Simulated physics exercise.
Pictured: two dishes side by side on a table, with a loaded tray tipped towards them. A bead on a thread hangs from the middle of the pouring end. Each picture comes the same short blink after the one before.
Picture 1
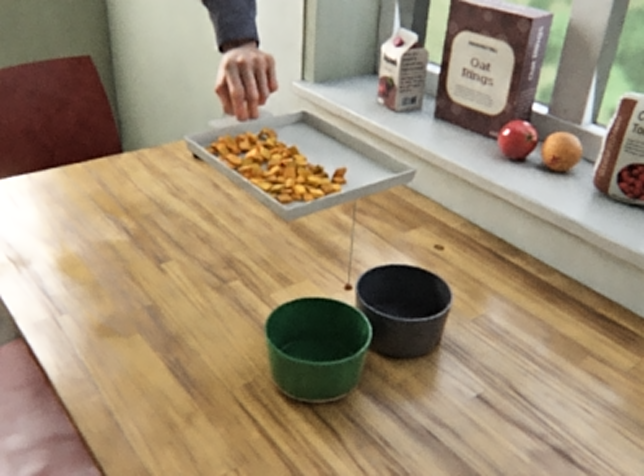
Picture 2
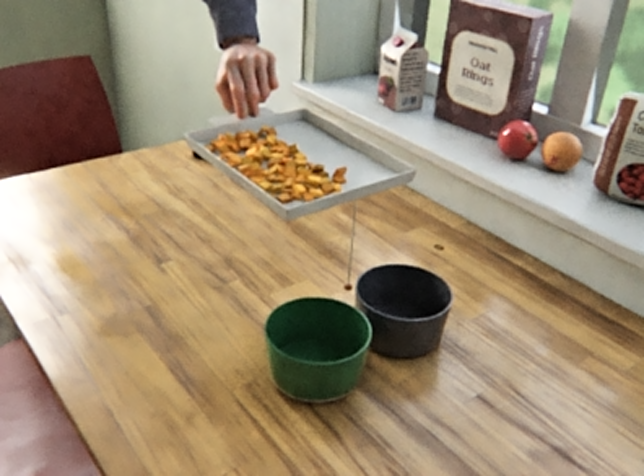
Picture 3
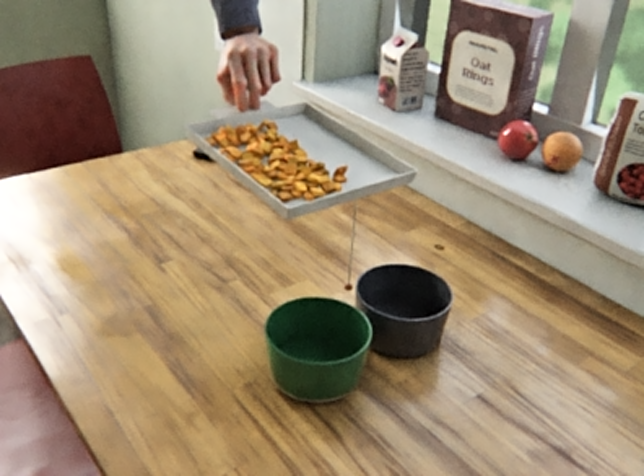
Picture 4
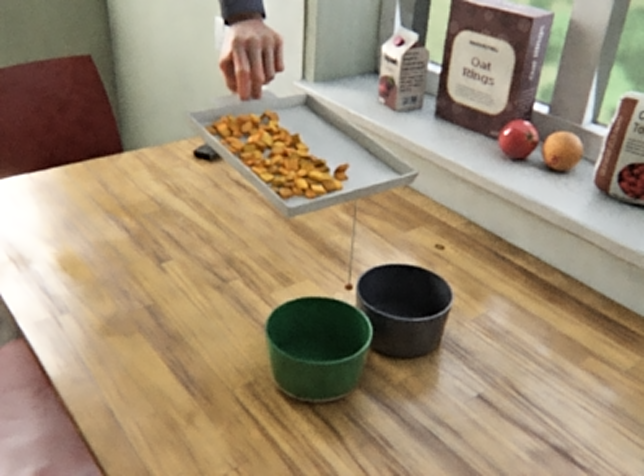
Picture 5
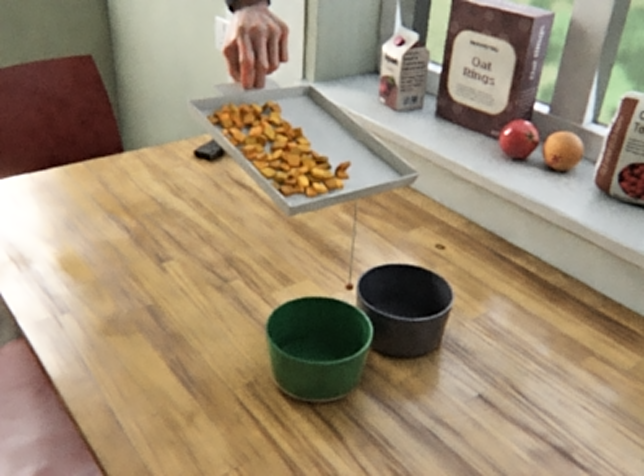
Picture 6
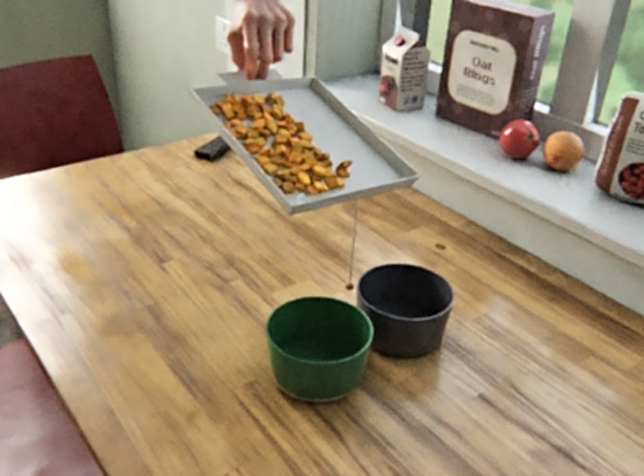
At a wooden table beside a bright windowsill, seen from above at an angle by a still camera, a hand hovers at the far end of a raised grey tray. Small orange-brown pieces lie on the tray above a green bowl and a dark grey one, with cartons and fruit behind. The tray's far end slowly rises with the hand, steepening its slant towards the bowls.
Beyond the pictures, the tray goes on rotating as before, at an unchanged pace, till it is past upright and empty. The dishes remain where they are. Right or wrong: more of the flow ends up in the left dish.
Wrong; more ends up in the right dish.
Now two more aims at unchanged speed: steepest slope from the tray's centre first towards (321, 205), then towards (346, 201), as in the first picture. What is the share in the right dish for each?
About 0 % and about 10 %.
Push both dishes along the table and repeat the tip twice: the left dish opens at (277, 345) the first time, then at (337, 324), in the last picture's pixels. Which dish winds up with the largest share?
Answer, in order: The one to the right and the one to the right.
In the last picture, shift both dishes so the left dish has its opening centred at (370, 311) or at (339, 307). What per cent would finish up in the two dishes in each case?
Roughly 80 % and then 50 %.
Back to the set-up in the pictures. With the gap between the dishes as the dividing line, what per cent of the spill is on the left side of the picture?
Estimate: About 0 per cent.
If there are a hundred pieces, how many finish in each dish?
Estimate - left dish 20 percent, right dish 70 percent.
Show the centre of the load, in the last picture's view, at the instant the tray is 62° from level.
Roughly (364, 176).
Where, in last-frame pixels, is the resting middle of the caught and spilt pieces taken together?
Roughly at (399, 334), give or take.
Soon, tray tipped steeply; nearly all on the tray; a small part in the air.
A while on, tray tipped past a quarter turn; about a third on the tray; a small part in the left dish; about a third in the right dish; a small part outside both; about a quarter in the air.
Towards the end, tray tipped past a quarter turn; a small part in the left dish; about two thirds in the right dish; a small part outside both.
Finally, tray tipped past a quarter turn; a small part in the left dish; about two thirds in the right dish; a small part outside both.
